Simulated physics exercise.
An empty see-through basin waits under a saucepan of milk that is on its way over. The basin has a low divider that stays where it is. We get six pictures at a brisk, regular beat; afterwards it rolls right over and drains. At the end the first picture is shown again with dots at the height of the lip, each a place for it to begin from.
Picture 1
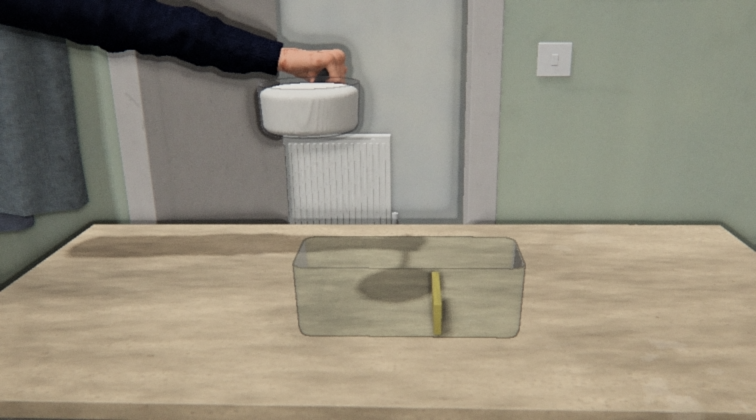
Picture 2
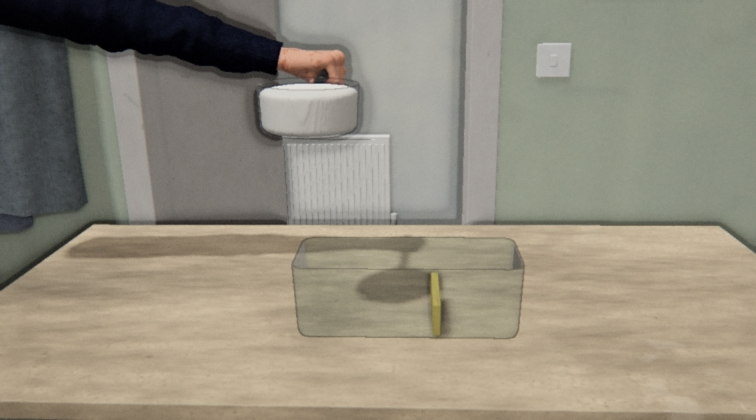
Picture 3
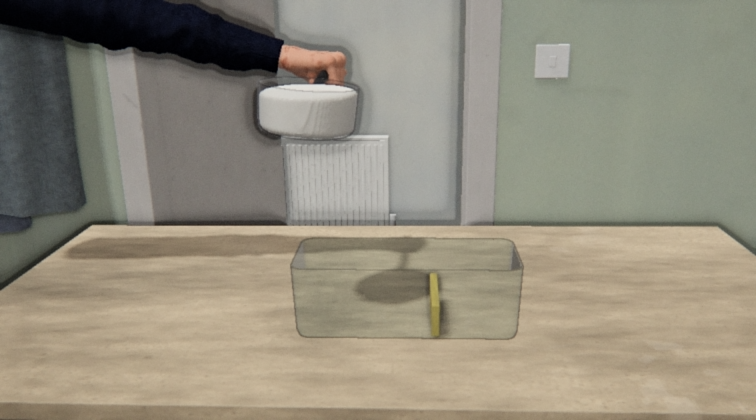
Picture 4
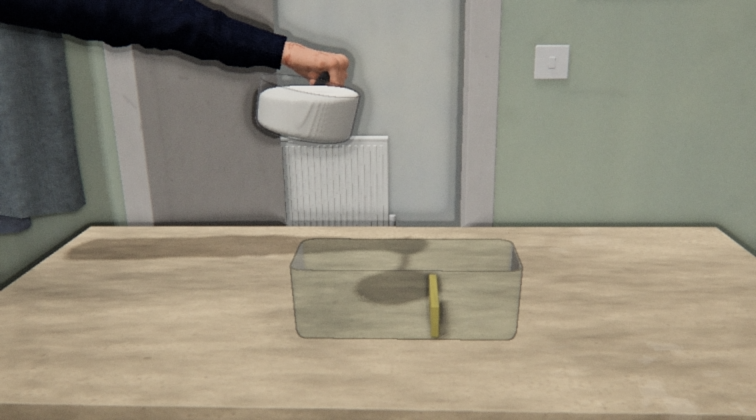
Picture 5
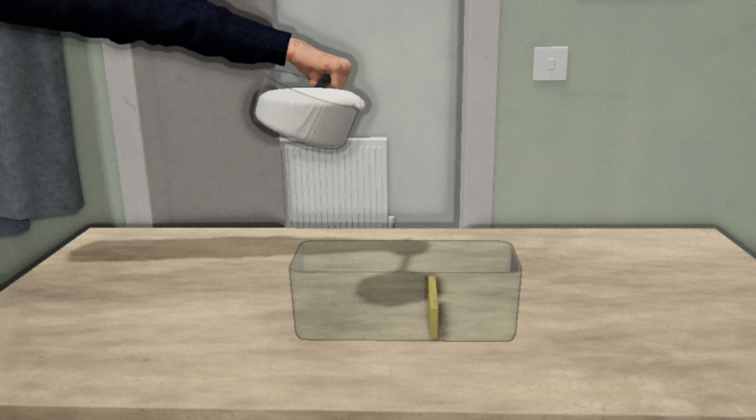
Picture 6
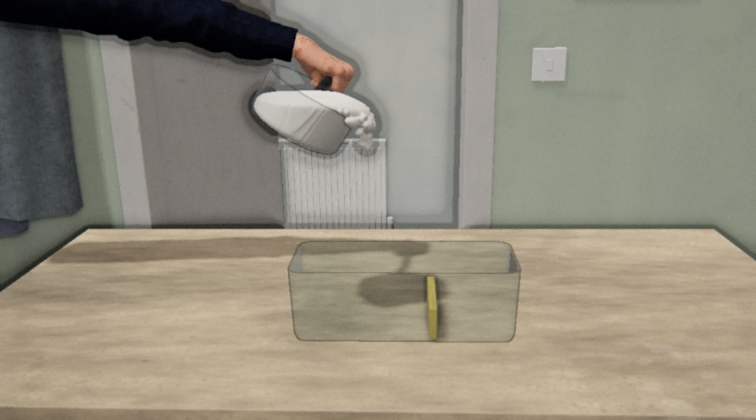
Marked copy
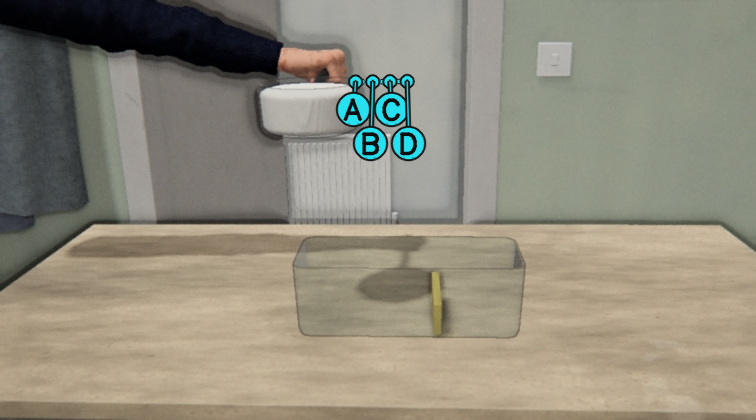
In a room with pale green walls, a grey door and a white radiator, a light wooden table is seen from the front and slightly above. A clear, empty basin with a yellow upright strip stands on it, while a dark-sleeved arm from the left holds a saucepan of white milk above. The hand gradually tilts the pan rightward until milk slips over its lip, as the view shifts very slightly.
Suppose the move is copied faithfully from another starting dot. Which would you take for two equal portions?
It is B.
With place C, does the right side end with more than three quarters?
No, it does not.
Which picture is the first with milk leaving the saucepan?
Picture 5.
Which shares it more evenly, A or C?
The answer is C.
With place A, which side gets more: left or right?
The left one.
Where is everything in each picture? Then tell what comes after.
Upright, lip at (357, 81); basin from (299, 333) to (519, 335); top of the wall at (437, 287); nothing has left yet.
Upright, lip at (357, 83); nothing has left yet.
Tipped about 5°, lip at (358, 88); nothing has left yet.
Tipped about 12°, lip at (359, 94); nothing has left yet.
Tipped about 21°, lip at (359, 104); milk is over the lip, down to (359, 104).
Tipped about 31°, lip at (358, 114); milk is over the lip, down to (368, 146).
On the marked copy, A at (355, 81); B at (372, 81); C at (389, 81); D at (407, 81).
With A, about 83 % ends left of the wall and 15 % right of it.
With B, about 52 % ends left of the wall and 47 % right of it.
With C, about 34 % ends left of the wall and 65 % right of it.
With D, about 22 % ends left of the wall and 76 % right of it.
